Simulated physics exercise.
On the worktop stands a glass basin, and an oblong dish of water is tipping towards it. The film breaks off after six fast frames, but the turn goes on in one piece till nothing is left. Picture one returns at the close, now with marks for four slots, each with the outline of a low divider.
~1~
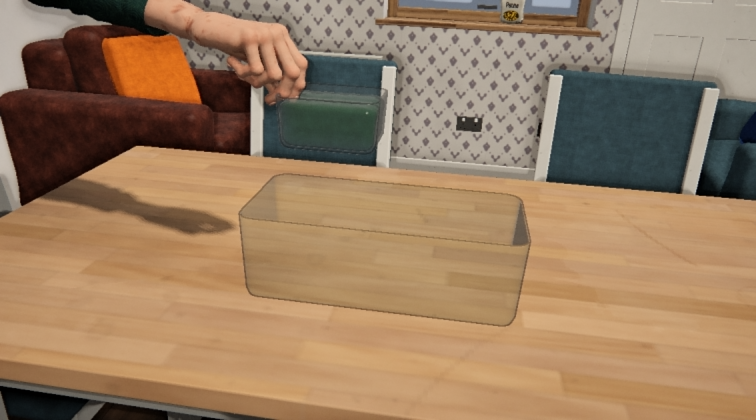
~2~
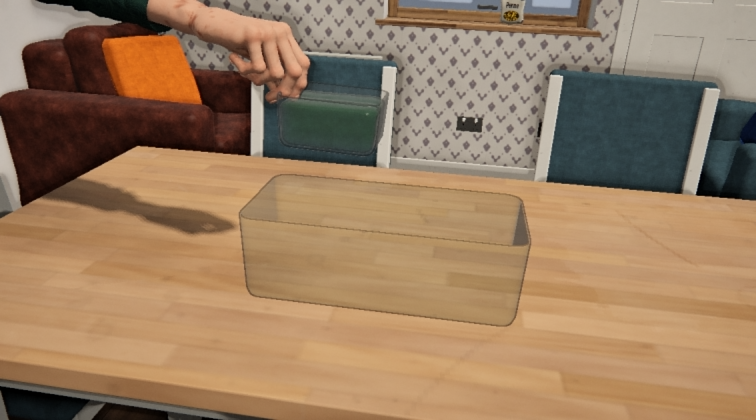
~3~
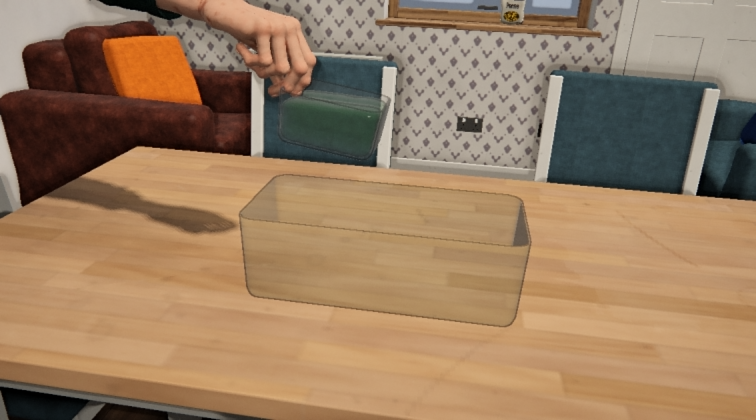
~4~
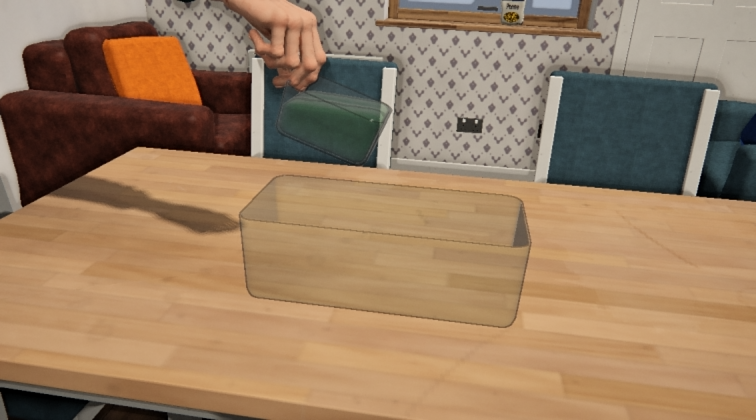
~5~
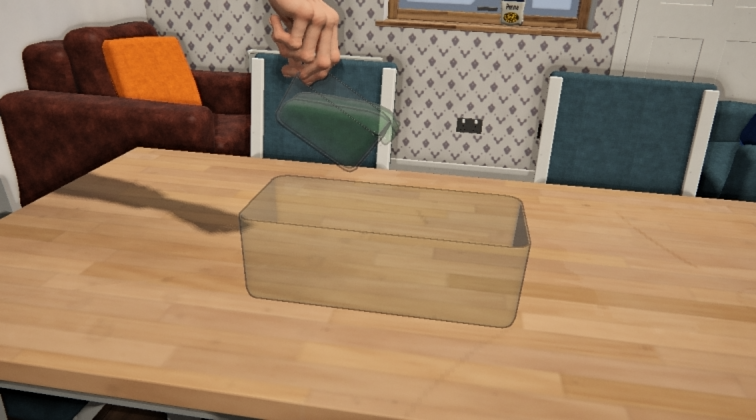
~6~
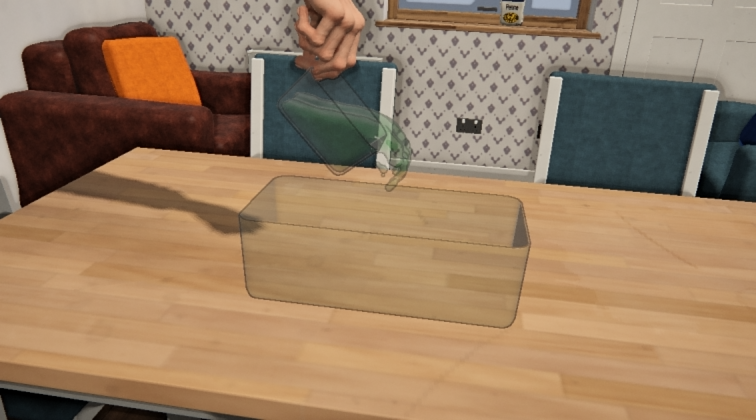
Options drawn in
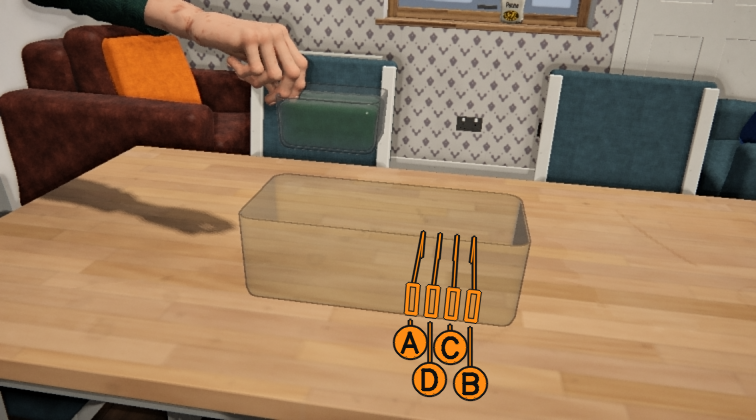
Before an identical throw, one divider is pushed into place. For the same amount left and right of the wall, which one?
Choose A.
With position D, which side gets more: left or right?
More ends on the left.
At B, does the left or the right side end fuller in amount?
The left one.
In orange, A at (410, 320); B at (470, 327); C at (450, 325); D at (430, 322).
For position A, about 48 % ends left of the wall and 51 % right of it.
For position B, about 91 % ends left of the wall and 7 % right of it.
For position C, about 91 % ends left of the wall and 8 % right of it.
For position D, about 87 % ends left of the wall and 10 % right of it; 3 % is lost outside.
